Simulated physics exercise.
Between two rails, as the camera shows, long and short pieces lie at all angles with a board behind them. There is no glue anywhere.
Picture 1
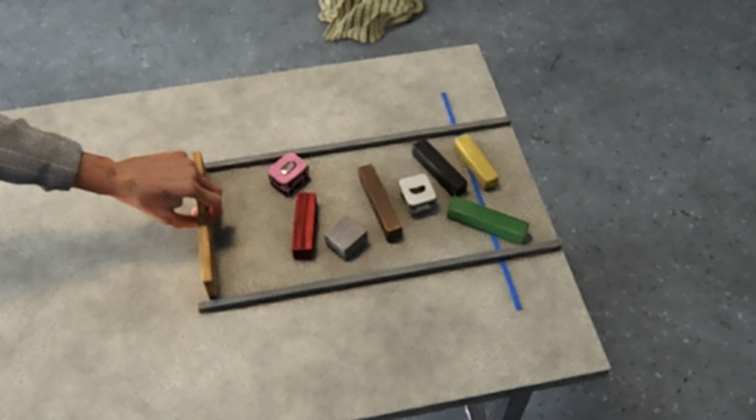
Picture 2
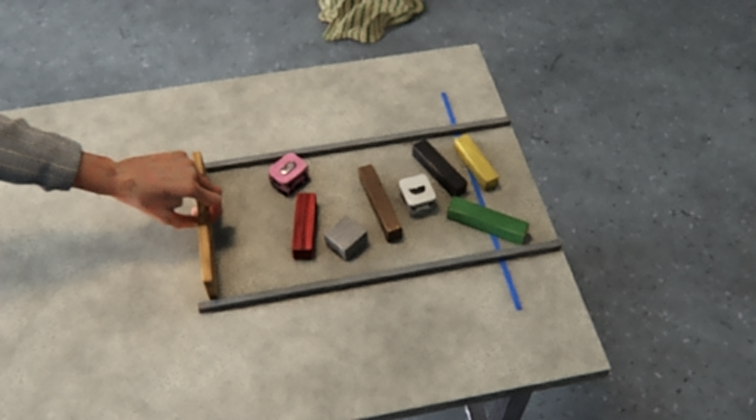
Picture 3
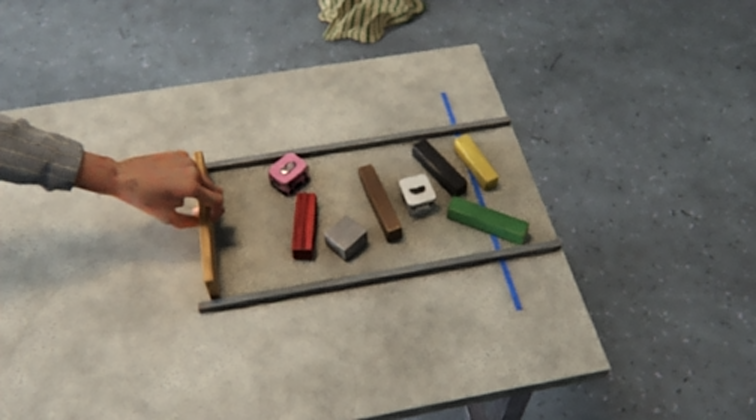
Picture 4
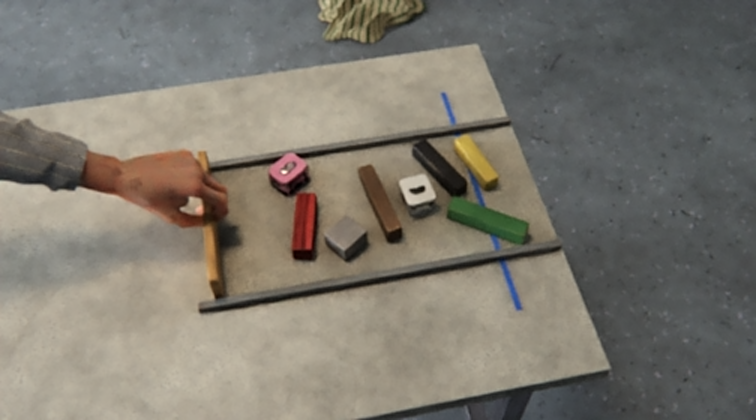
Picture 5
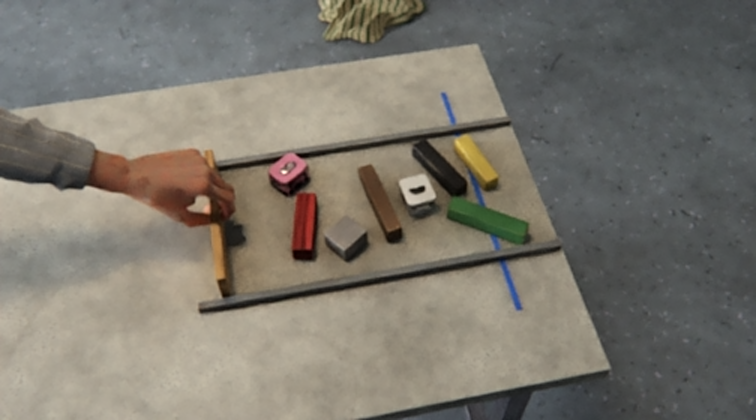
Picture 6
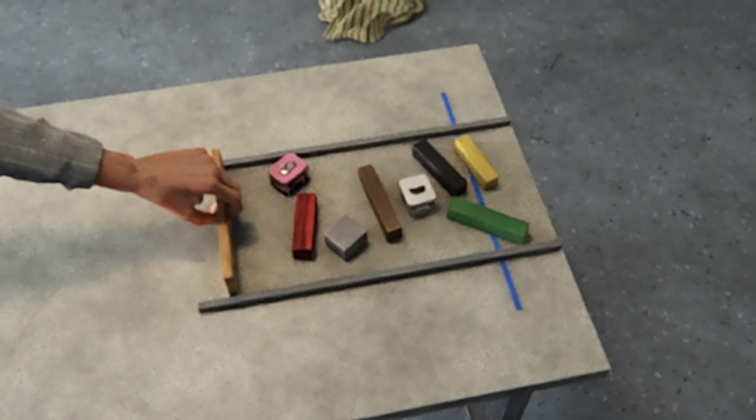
A hand in a grey sleeve grips an orange-brown board at the left end of two dark rails on a pale tabletop, seen from above at an angle, with grey floor and a striped cloth beyond. Between the rails lie pink, red, grey, brown, white, black, yellow and green pieces, the last near a blue tape line at right. After barely moving at first, the hand slides the board slightly rightward, while the pieces and camera stay still.
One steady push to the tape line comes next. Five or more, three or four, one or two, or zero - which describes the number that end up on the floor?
That would be one or two.
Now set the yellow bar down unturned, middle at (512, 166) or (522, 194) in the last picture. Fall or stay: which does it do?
From the two starts it leaves the top; it leaves the top.
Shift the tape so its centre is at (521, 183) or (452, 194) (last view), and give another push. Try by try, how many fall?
Counts: 7, 0.
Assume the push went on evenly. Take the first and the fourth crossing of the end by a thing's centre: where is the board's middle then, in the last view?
In pixels, around (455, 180) followed by around (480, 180).
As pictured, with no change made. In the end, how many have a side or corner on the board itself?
2 of them.
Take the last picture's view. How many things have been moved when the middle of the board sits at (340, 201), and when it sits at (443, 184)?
At that stage 4; at the next, 8.
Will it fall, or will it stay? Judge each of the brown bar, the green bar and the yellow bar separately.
So the brown bar remains aboard; as for the green bar, it comes off; and the yellow bar comes off.
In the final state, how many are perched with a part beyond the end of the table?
As for overhanging, the count is 3.
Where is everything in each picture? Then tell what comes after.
Yellow bar (476, 162); green bar (488, 220); black stick (439, 168); board (205, 223); tape (477, 190), in the first frame.
Green bar (487, 220); red stick (305, 225), in the second frame.
Black stick (439, 168); white case (417, 196), in the third frame.
Yellow bar (476, 162); pink case (289, 174), in the fourth frame.
Green bar (487, 220); grey block (346, 238), in the fifth frame.
Yellow bar (476, 162); green bar (487, 220); black stick (439, 168); board (224, 220); tape (477, 190), in the sixth frame.
Soon after, none off yet; yellow bar at rest near (476, 162); green bar at rest near (487, 220); black stick at rest near (439, 168).
In the end, the number that fall off is one or two; gone, green bar and yellow bar.
